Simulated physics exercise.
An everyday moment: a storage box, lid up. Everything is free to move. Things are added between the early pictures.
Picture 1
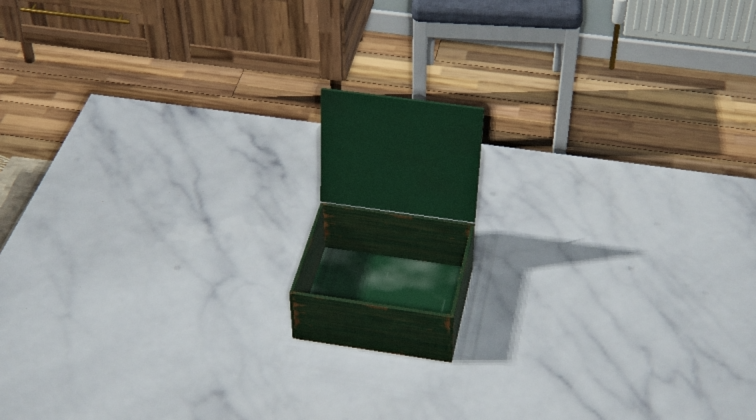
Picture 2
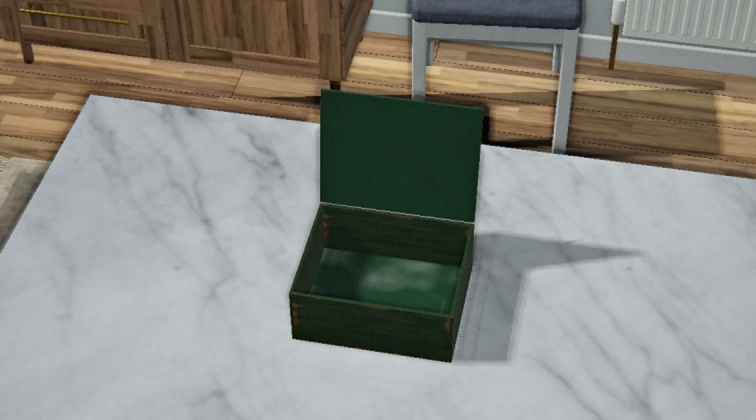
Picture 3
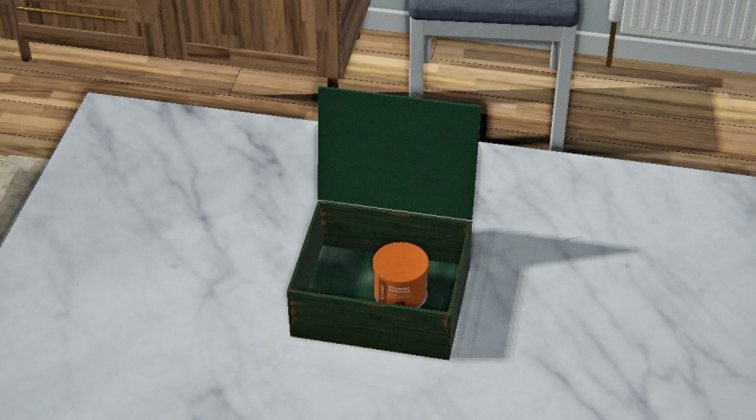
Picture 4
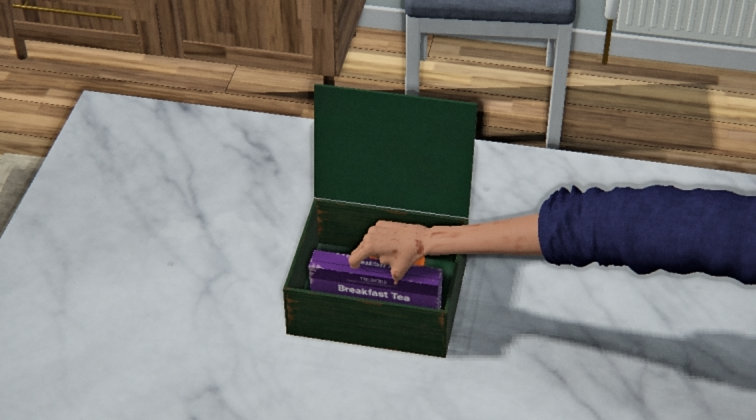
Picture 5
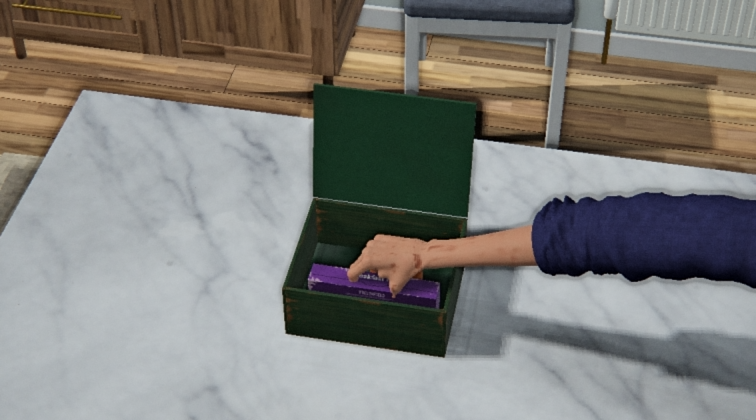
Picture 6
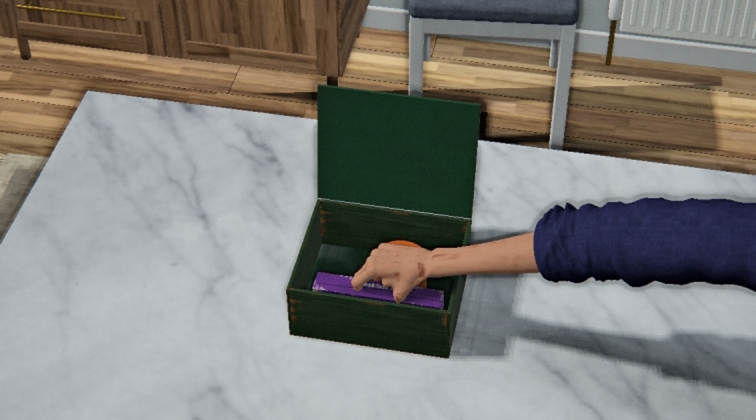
At the start, an open green box sits empty on a marble tabletop, and then an orange tub appears inside it. An arm in a dark blue sleeve reaches in from the right, its hand over a purple Breakfast Tea packet, and lowers the packet into the box in front of the tub.
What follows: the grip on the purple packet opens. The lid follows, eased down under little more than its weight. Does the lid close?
Outcome: The lid sits on the rim.
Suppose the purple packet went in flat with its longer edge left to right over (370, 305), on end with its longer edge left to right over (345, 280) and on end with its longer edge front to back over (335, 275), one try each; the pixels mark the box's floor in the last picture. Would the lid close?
First, it sits on the rim; second, it will not close; third, it stays ajar.
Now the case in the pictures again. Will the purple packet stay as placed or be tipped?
It stays as placed.
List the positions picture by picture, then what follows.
In the first frame, the last thing is not in view yet.
In the second frame, the last thing is not in view yet.
In the third frame, the last thing is not in view yet; orange tub (401, 278).
The fourth frame shows on its way; purple packet (376, 286).
The fifth frame shows on its way; purple packet (374, 300).
The sixth frame shows in place under the hand.
Then, 1.40 s past the last view, lid 72° above the rim.
Then, 1.90 s past the last view, lid 35° above the rim.
Finally, lid shut; both still in place. Final places as the last picture's camera would see them, purple packet near (378, 308).
